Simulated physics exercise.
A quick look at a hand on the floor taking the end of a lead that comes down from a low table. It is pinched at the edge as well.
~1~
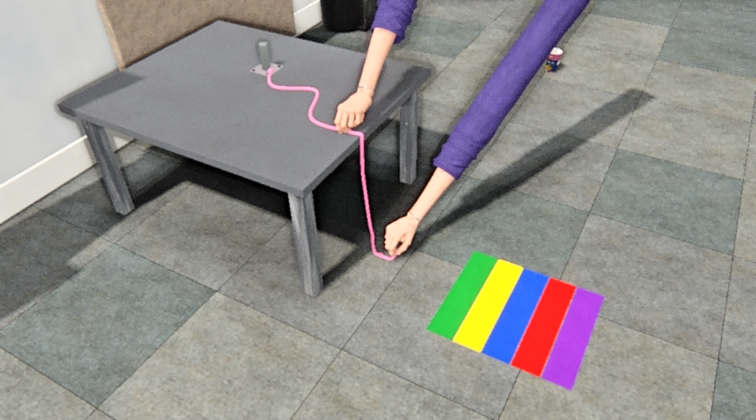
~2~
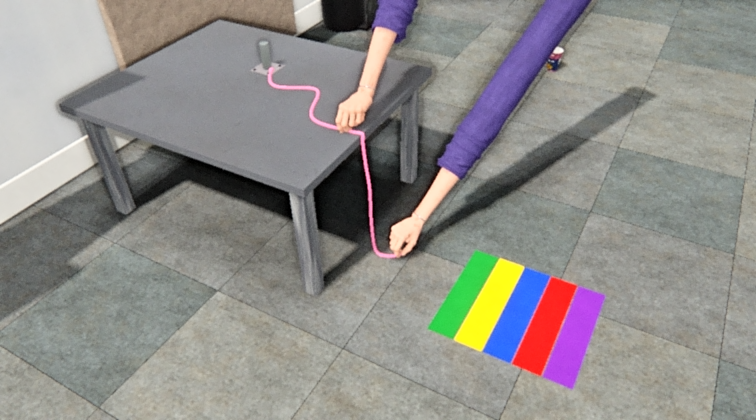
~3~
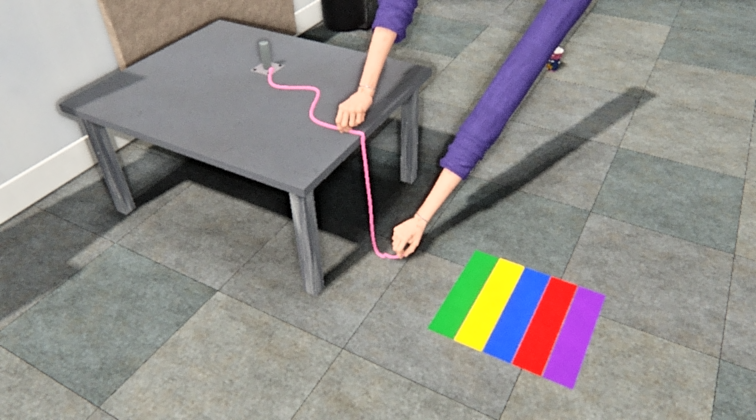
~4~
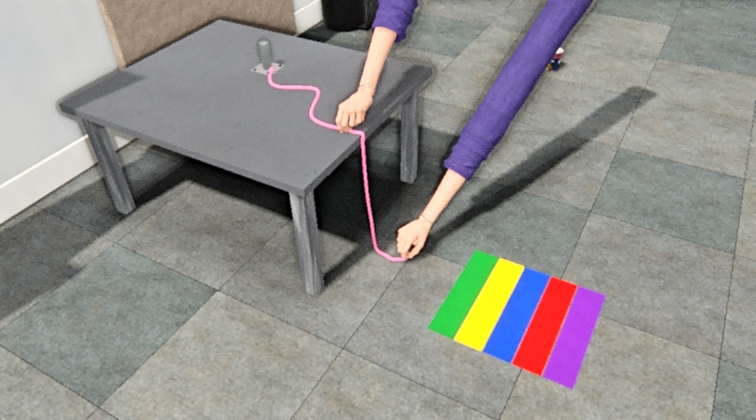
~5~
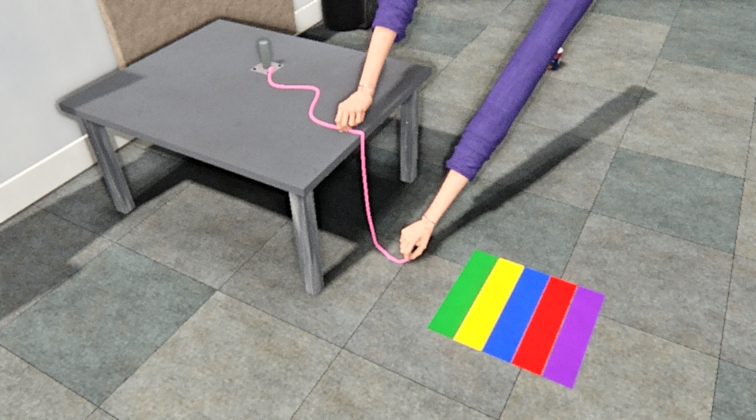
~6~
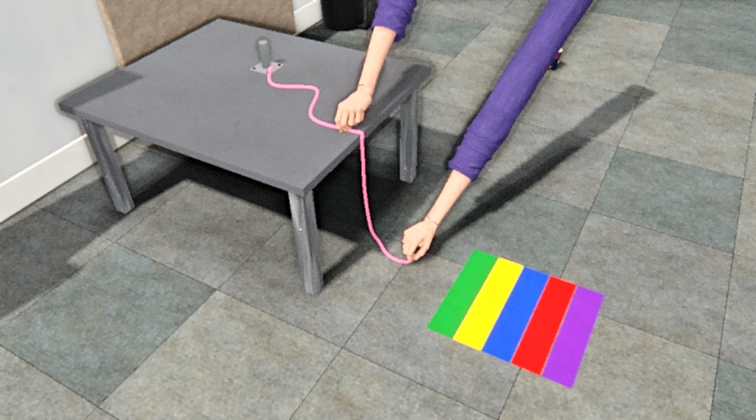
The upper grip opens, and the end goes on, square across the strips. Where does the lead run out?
Over blue.
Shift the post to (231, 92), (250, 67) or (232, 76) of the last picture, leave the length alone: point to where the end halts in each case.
Near (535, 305), (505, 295) and (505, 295).
A little later, end near (472, 280); over green.
Next, end near (505, 293); over yellow.
When it is tight, end near (524, 300); over blue. The end stops over the blue strip.
